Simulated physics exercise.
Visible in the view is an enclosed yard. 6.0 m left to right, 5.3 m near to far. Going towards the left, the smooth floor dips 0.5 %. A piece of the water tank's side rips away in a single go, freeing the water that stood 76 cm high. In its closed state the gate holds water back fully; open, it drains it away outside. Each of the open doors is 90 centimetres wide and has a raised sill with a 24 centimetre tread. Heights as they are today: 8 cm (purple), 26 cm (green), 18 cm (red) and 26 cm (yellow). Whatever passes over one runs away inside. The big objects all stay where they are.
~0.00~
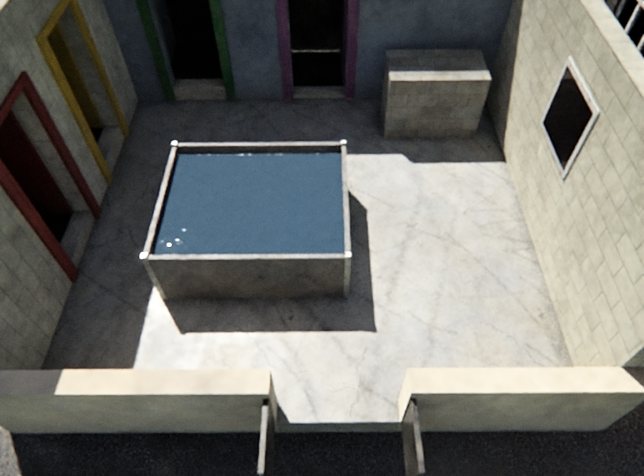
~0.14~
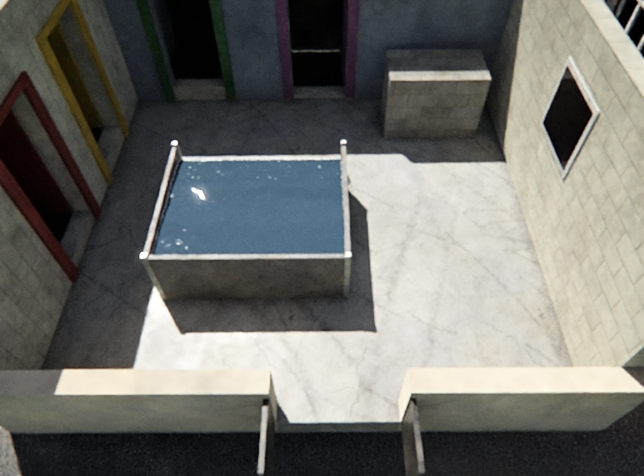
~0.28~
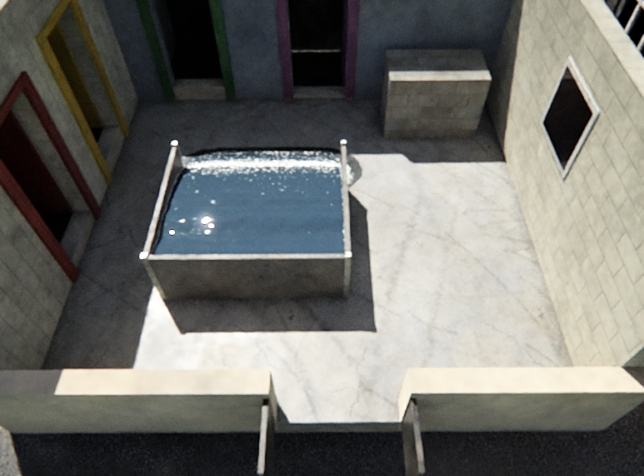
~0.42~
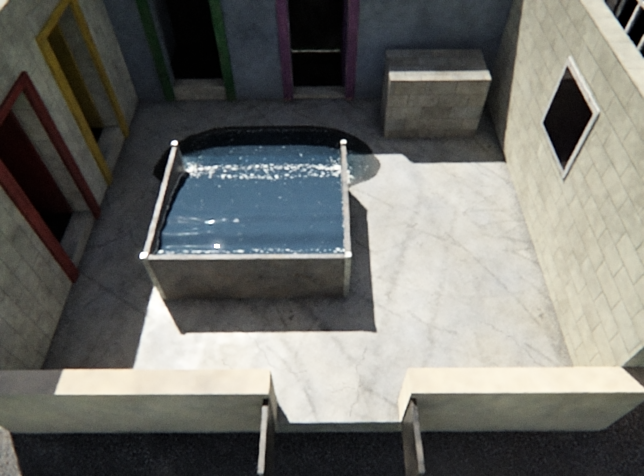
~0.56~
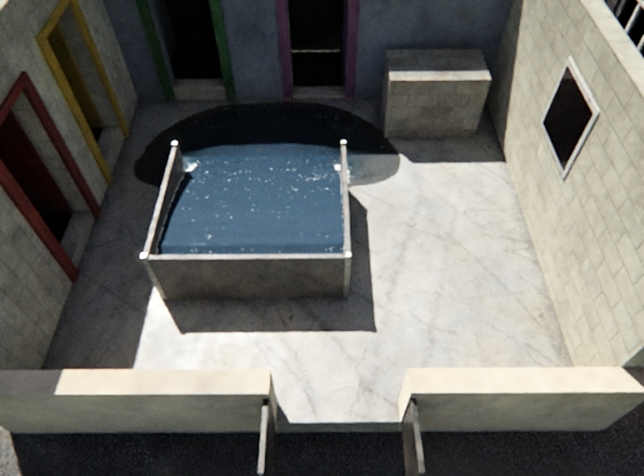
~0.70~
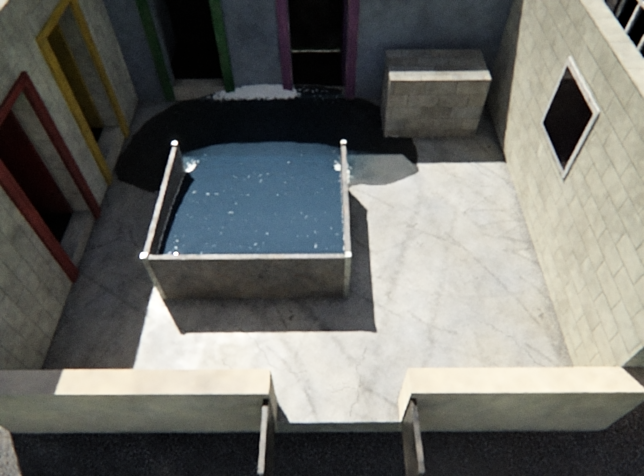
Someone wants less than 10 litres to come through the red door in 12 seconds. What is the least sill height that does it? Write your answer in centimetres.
It needs to be around 7 cm high.
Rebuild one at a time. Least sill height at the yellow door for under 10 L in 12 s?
At the yellow door you'd want roughly 17 cm.
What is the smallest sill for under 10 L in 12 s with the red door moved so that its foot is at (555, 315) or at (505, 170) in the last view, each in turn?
11.0 and 7.5 cm.
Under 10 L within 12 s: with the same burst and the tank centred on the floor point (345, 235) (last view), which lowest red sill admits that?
A minimum of about 9.5 cm.
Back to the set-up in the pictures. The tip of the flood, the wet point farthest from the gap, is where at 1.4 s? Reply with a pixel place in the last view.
Near pixel (451, 99).
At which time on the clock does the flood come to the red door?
Arrival: Red 2.6 s.
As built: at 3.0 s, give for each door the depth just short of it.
In cm - purple: 24, green: 28, red: 9, yellow: 20.
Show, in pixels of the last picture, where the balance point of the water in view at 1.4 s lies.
The water's centre is at about (262, 177).
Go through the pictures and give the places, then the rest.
In the first frame, the water tank at (254, 199) is whole and still, 76 cm deep; the red door at (54, 194) is dry.
In the second frame, the gap is on the far side, the front 0.3 m out at a hidden place; the back of the water tank holds 76 cm.
In the third frame, the front is at a hidden place, 0.8 m from the gap on the far side; 1.9 m2 of floor is wet, 76 cm left at the back.
In the fourth frame, the gap is on the far side, the front 1.3 m out at (220, 131); the back of the water tank holds 69 cm.
In the fifth frame, water pours out on the far side and has run 2.0 m, to (284, 105); about 9 cm deep outside, 64 cm at the back.
In the sixth frame, water pours out on the far side and has run 2.3 m, to (295, 88); about 9 cm deep outside, 64 cm at the back; 1.4 m in a straight line remain to the red door at (54, 194).
After 1.4 s water covers 35 % of the floor, deepest (50 cm) near (263, 101); it has not reached the red door.
After 3.0 s water covers 55 % of the floor, deepest (32 cm) near (139, 103); 9 cm at the red door, 0 litres in over its 18 cm sill.
After 12.0 s water covers 100 % of the floor, deepest (11 cm) near (326, 107); 7 cm at the red door, 0 litres in over its 18 cm sill.
At the red door as built, the water arrived by 2.6 s and peaked near 9 cm at 9.2 s.
With a sill of 5.5 cm, 25 litres would have come in within the 12 s; with 7.5 cm, 6 litres. So under 10 litres takes about 7 cm.
